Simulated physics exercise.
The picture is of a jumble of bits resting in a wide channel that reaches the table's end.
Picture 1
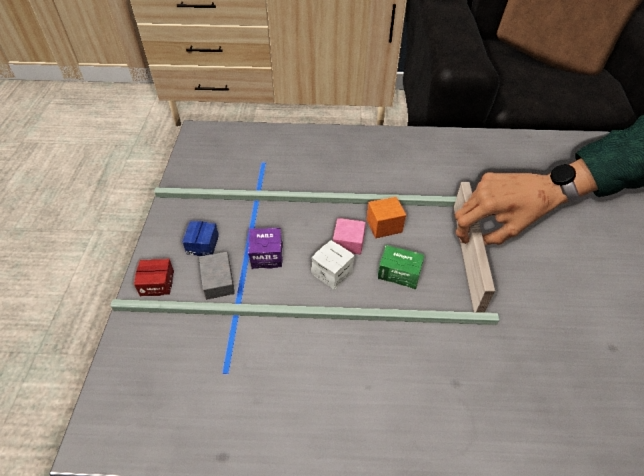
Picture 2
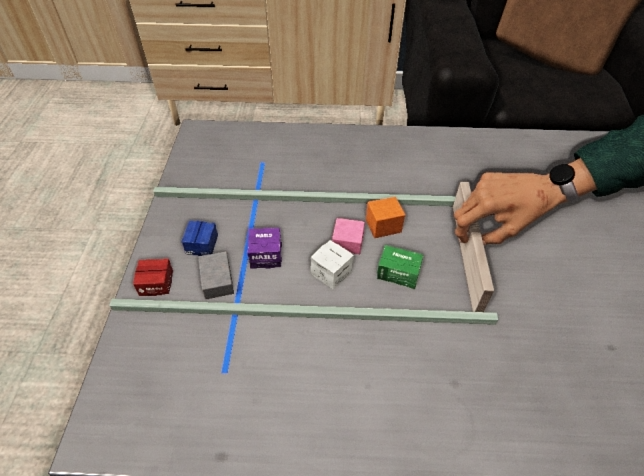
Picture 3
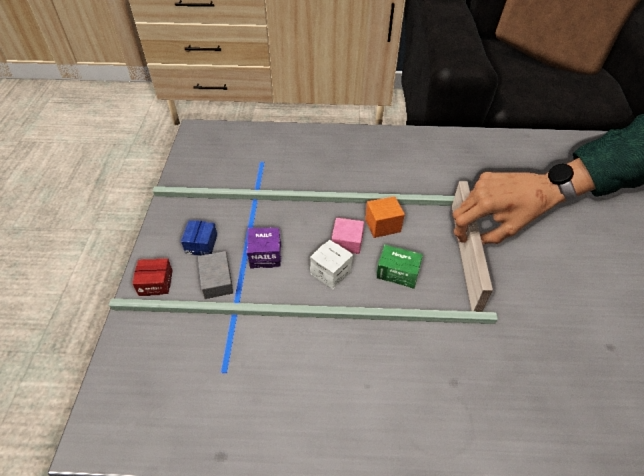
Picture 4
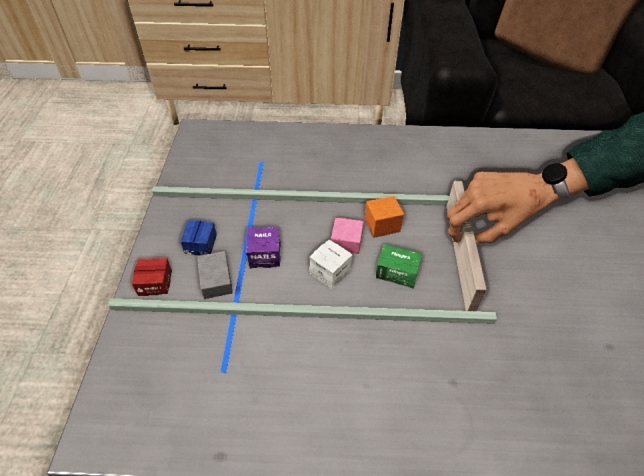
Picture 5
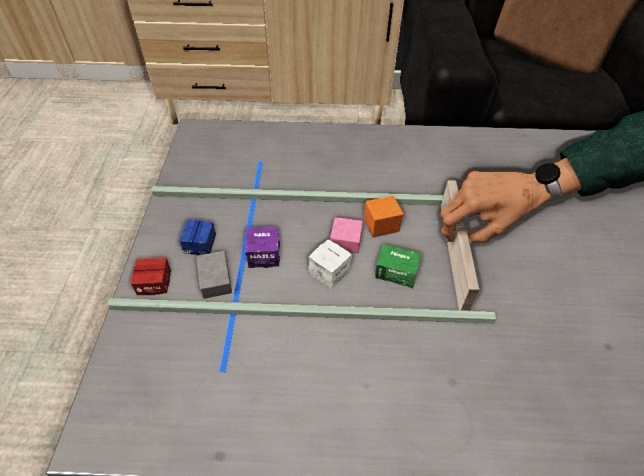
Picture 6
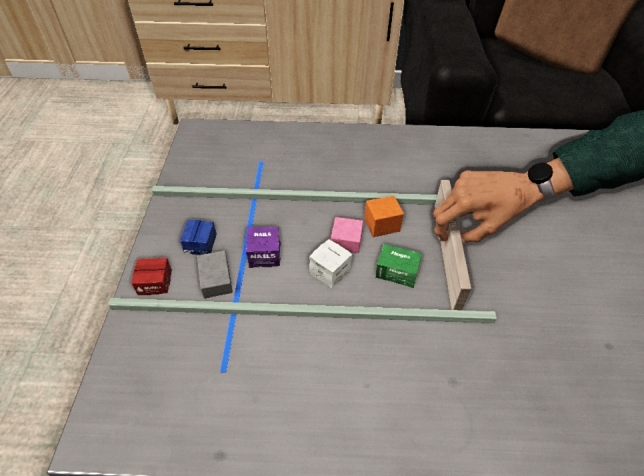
The footage shows colored boxes and blocks scattered between two pale green strips on a grey table crossed by blue tape, while a hand at the right slides an upright board slightly left, without touching them.
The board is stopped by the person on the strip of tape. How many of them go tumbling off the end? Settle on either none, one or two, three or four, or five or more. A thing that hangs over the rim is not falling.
The number that falls off comes to zero.
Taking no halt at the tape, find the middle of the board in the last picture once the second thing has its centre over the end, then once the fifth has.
(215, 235), later (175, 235).
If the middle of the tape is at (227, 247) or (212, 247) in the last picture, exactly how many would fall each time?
Tallies: 1, 1.
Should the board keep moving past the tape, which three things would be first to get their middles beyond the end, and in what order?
Red box, grey block, blue box.
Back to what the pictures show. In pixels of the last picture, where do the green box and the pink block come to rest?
Roughly at (220, 264) and at (231, 243), in that order.
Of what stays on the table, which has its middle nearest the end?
Answer: The red box.
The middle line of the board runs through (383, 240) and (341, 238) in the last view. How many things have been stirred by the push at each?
Up to then 4, and up to the other point 5.
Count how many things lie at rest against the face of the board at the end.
It adds up to 3.
A little later, none off yet; red box at rest near (152, 276); blue box at rest near (199, 237); grey block at rest near (215, 274).
When it is over, the number that fall off is zero.
